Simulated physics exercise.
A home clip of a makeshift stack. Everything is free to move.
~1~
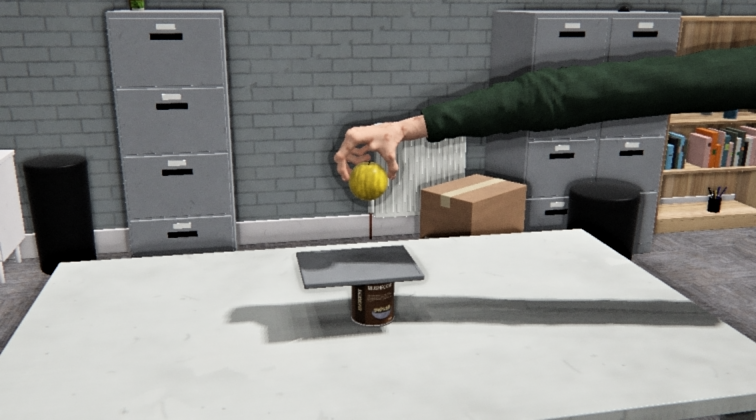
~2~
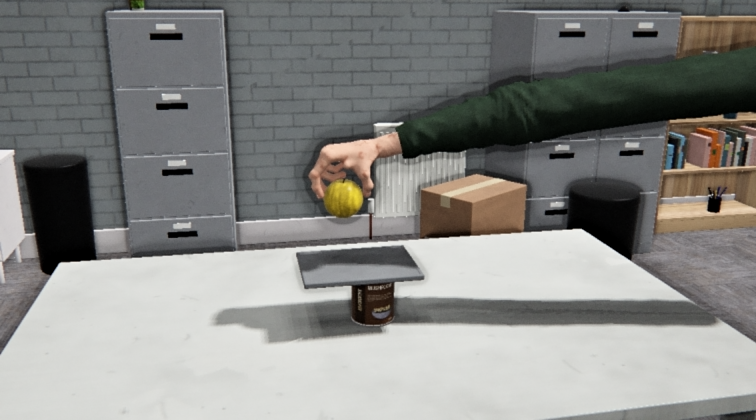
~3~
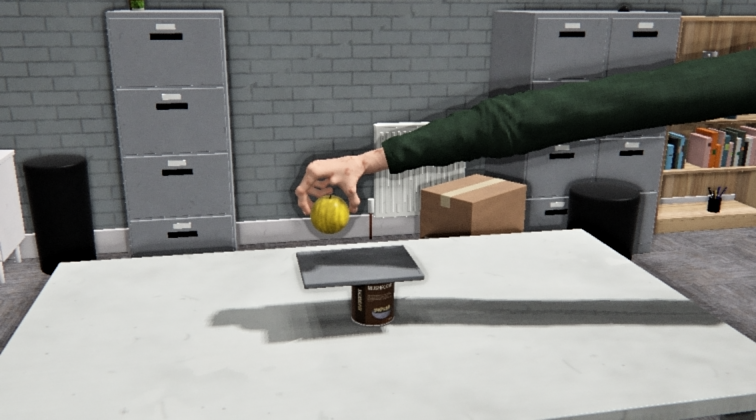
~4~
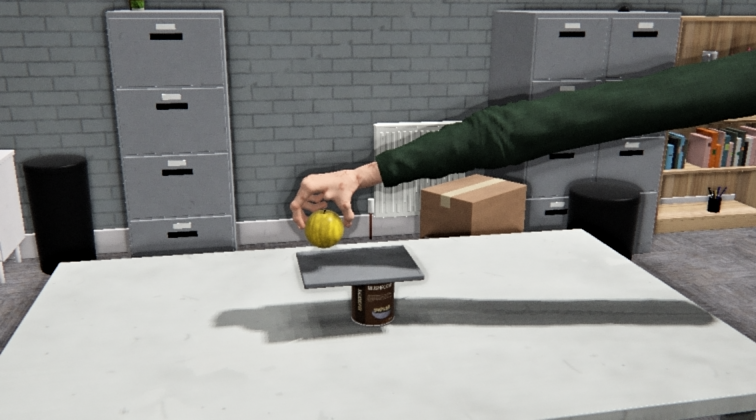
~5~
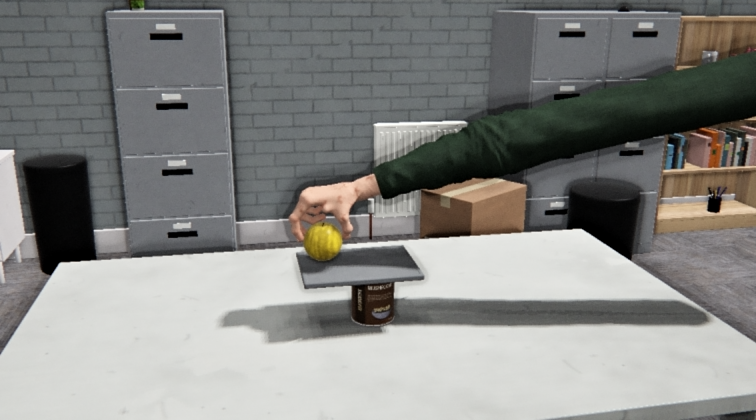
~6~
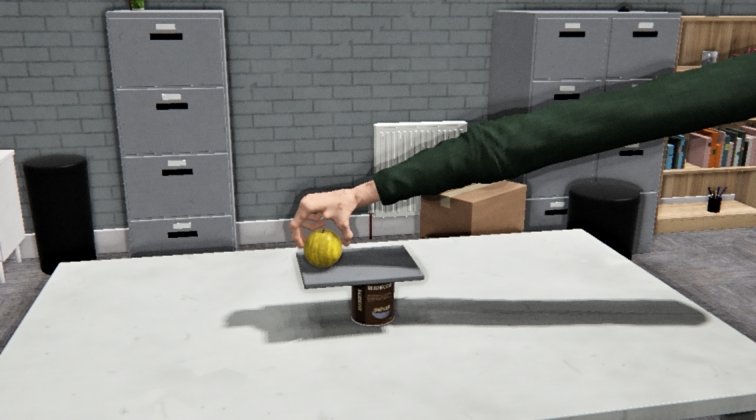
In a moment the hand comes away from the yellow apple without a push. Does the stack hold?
As it turns out, it comes apart.
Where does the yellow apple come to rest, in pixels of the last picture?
Around (300, 305).
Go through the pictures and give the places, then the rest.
The first picture shows still above its spot; yellow apple (368, 181); grey lid (358, 265).
The second picture shows still above its spot; yellow apple (343, 199); grey lid (358, 265).
The third picture shows still above its spot; yellow apple (330, 215); grey lid (358, 265).
The fourth picture shows still above its spot; yellow apple (324, 229); grey lid (358, 265).
The fifth picture shows still above its spot; yellow apple (323, 241); grey lid (358, 265).
The sixth picture shows in place under the hand; yellow apple (323, 248); grey lid (358, 265).
Then, 0.30 s later than the last frame, yellow apple now fallen; grey lid tilted by 60°.
Then, 0.40 s later than the last frame, grey lid on its side.
Then, 0.80 s later than the last frame, grey lid upside down.
Then, 1.50 s later than the last frame, grey lid now fallen.
When it is over, fallen, grey lid and yellow apple; brown tin as before. End places, in pixels of the last picture, yellow apple near (300, 305). The stack gives way.
